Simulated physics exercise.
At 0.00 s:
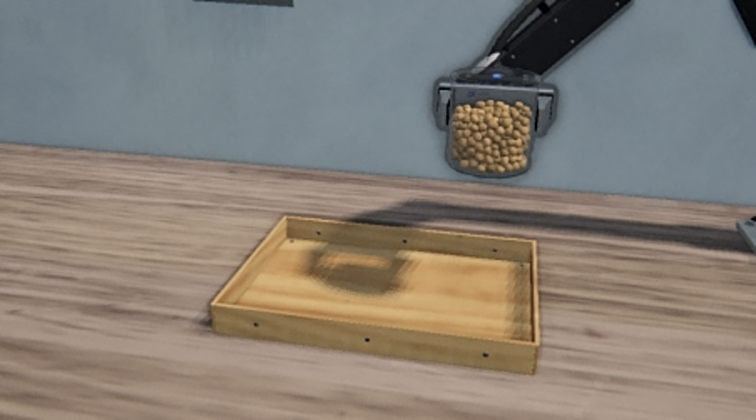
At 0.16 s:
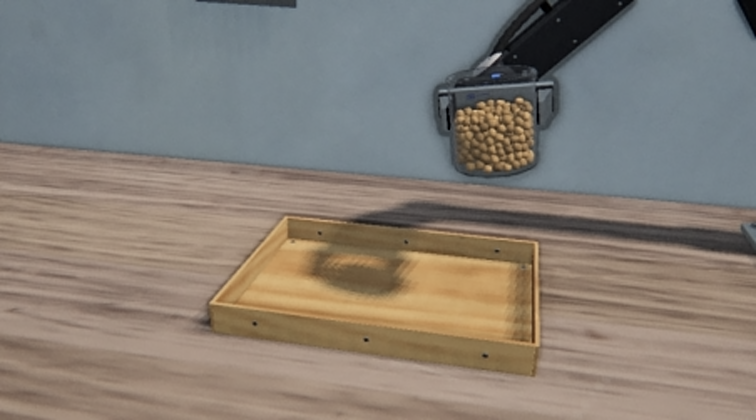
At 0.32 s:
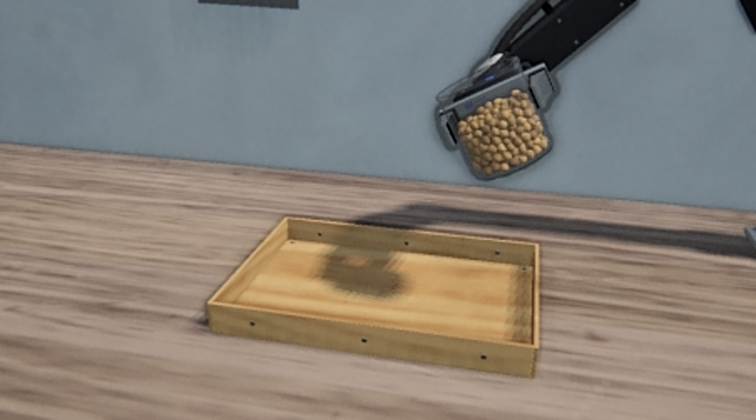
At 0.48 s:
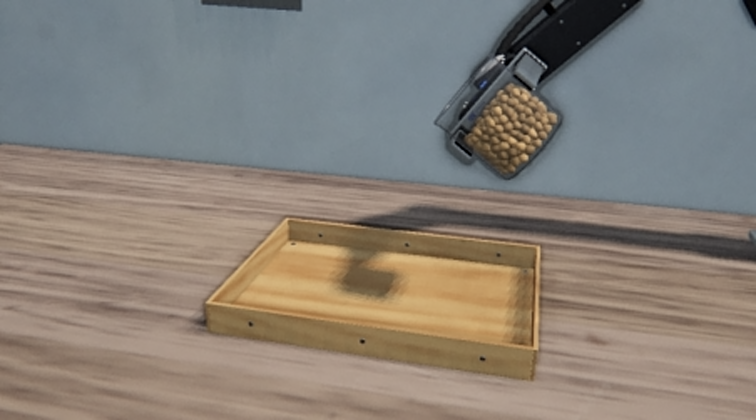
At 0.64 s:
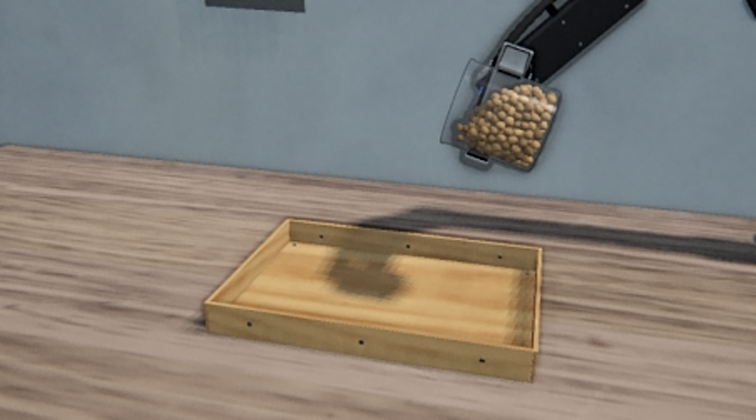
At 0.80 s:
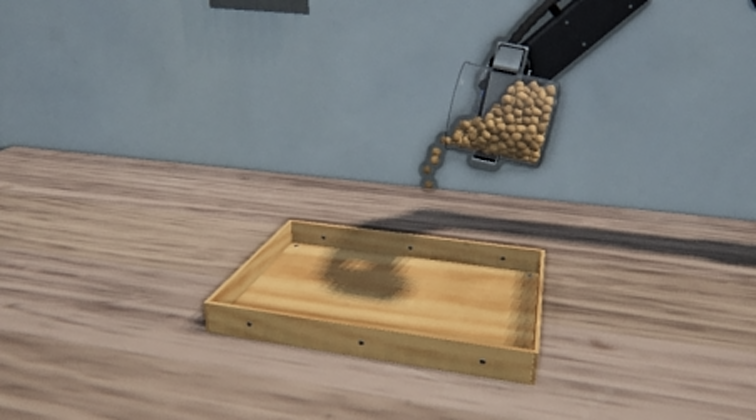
A robot arm held a clear cup of dried chickpeas above a shallow wooden tray, then tilted it steadily toward the left until a few chickpeas spilled over the rim in a thin trickle.
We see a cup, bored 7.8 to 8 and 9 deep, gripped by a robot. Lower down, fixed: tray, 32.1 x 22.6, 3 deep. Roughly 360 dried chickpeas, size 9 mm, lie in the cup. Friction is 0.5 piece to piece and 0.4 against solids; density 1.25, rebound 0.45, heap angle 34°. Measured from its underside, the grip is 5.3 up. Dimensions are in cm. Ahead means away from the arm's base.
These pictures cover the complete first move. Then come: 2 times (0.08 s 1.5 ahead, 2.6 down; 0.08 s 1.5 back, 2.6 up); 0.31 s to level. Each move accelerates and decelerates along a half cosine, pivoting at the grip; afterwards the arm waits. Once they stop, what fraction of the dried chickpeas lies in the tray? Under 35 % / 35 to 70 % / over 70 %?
Under 35 %.
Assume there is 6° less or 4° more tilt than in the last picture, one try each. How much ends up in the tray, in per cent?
10 and 25 percent.
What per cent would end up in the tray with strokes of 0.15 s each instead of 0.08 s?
Roughly 5 in a hundred.
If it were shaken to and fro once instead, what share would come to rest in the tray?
It would come to about 10 %.
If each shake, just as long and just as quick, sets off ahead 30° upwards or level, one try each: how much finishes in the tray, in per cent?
Result: Approx. 75 % and 60 %, one try each.
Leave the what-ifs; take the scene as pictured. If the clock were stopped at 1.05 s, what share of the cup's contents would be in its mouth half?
Near 40 %.
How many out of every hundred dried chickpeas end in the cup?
80 %.
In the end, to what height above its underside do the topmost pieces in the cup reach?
The top sits some 7.0 cm up.
After 1.05 s, tilted 82° forward, highest piece 21 above the table; 347 in the cup, 6 in the tray, 11 in flight or on a rim.
After 1.30 s, tilted 29° forward, highest piece 24 above the table; 289 in the cup, 61 in the tray, 14 in flight or on a rim.
After 1.63 s, level, highest piece 23 above the table; 288 in the cup, 75 in the tray, 1 on the table or floor.
After 2.68 s, level, highest piece 23 above the table; 288 in the cup, 75 in the tray, 1 on the table or floor.
In the end, 288 in the cup, 75 in the tray, 1 on the table or floor. That is 21 % in the tray.
